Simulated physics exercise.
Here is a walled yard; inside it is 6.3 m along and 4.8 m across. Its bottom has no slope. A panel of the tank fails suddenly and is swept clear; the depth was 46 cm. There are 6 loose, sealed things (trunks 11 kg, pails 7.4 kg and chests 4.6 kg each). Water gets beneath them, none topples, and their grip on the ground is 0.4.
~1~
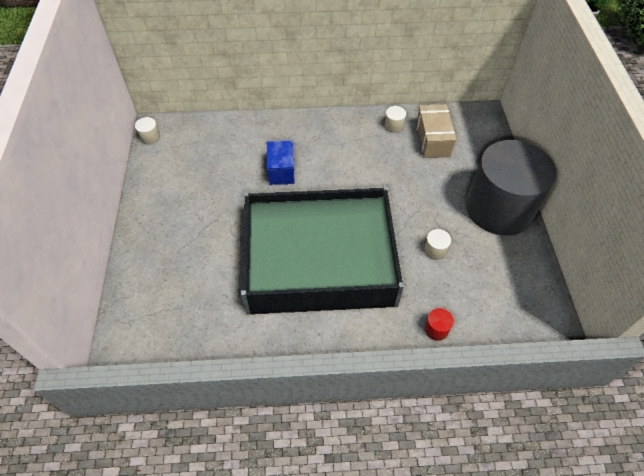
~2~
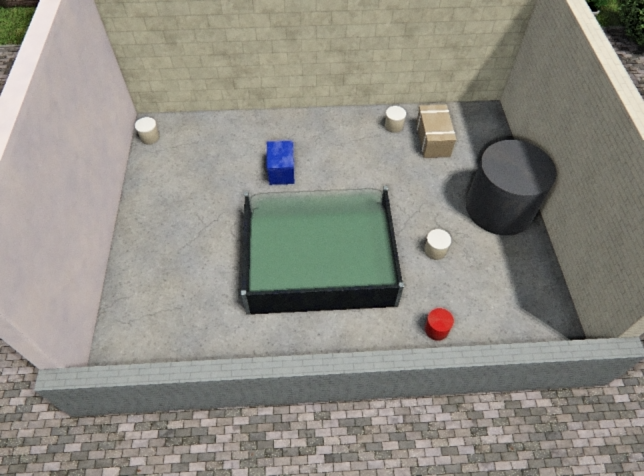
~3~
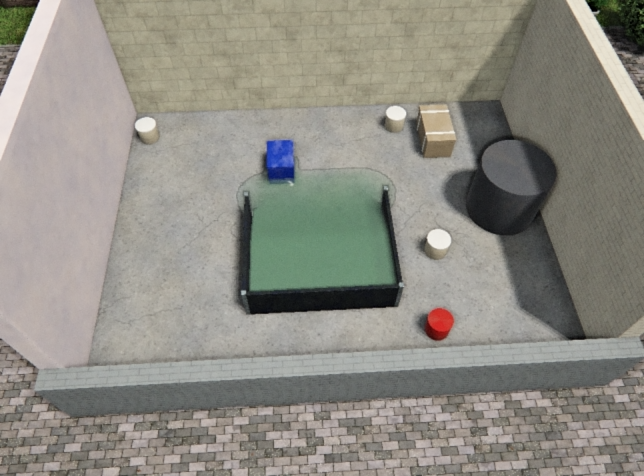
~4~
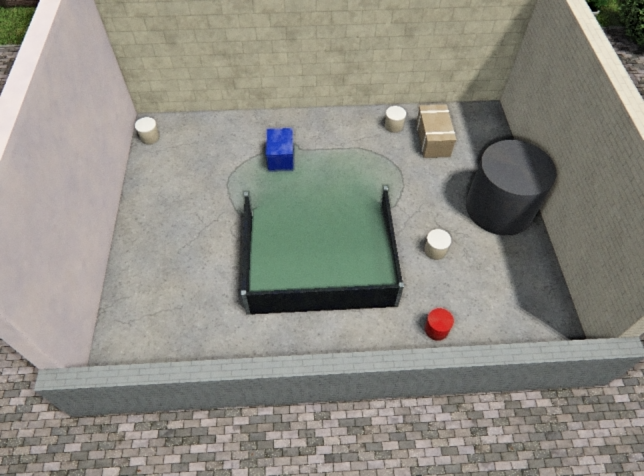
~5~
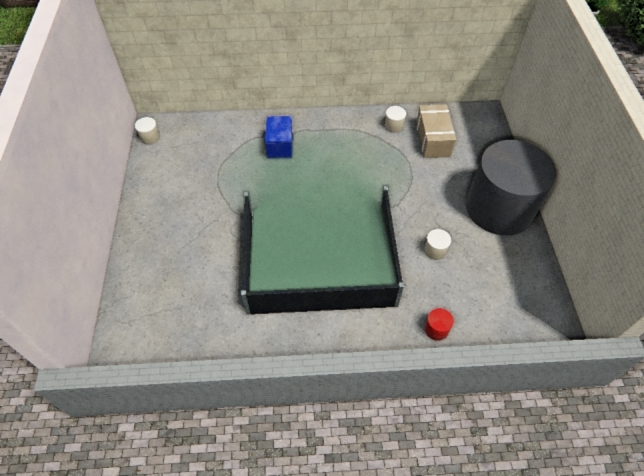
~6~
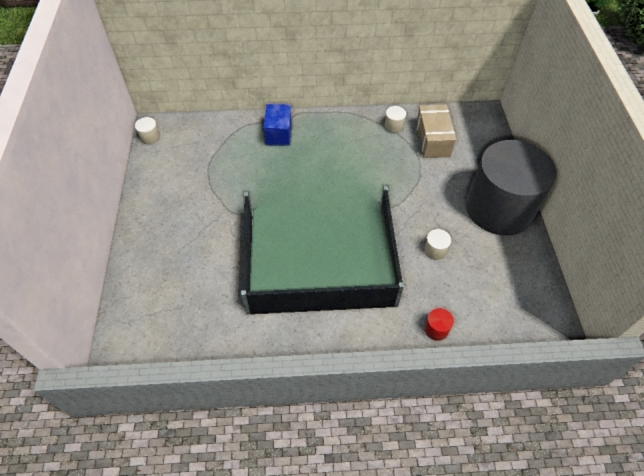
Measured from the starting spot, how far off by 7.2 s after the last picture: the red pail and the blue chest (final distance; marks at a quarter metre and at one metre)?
The red pail stays put; the blue chest travels far.
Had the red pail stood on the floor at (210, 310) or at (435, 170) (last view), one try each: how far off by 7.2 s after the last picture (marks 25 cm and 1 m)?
In turn: It holds its place; it is nudged along.
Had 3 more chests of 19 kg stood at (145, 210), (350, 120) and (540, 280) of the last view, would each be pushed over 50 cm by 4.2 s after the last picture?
In turn: More, past it, short of it.
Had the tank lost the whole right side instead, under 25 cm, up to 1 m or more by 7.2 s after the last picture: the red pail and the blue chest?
Then the red pail gets carried off, the blue chest moves a short way.
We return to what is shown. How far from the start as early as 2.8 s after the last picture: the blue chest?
About 200 cm.
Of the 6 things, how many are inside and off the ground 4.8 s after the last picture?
At that moment 3.
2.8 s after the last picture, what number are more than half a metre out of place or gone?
4 of them.
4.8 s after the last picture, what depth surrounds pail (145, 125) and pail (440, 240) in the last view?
About 4 and 3 cm.
Then, 0.9 s after the last picture the red pail is near (441, 320), 0.0 m from its start, aground; the blue chest is near (269, 94), 1.2 m from its start, afloat; 1 afloat.
Then, 2.8 s after the last picture the red pail is near (441, 320), 0.0 m from its start, aground; the blue chest is near (159, 111), 2.1 m from its start, afloat; 3 afloat.
Then, 4.8 s after the last picture the red pail is near (441, 320), 0.0 m from its start, aground; the blue chest is near (126, 168), 2.3 m from its start, afloat; 3 afloat.
Then, 7.2 s after the last picture the red pail is near (441, 320), 0.0 m from its start, aground; the blue chest is near (104, 296), 3.2 m from its start, afloat; 2 afloat.
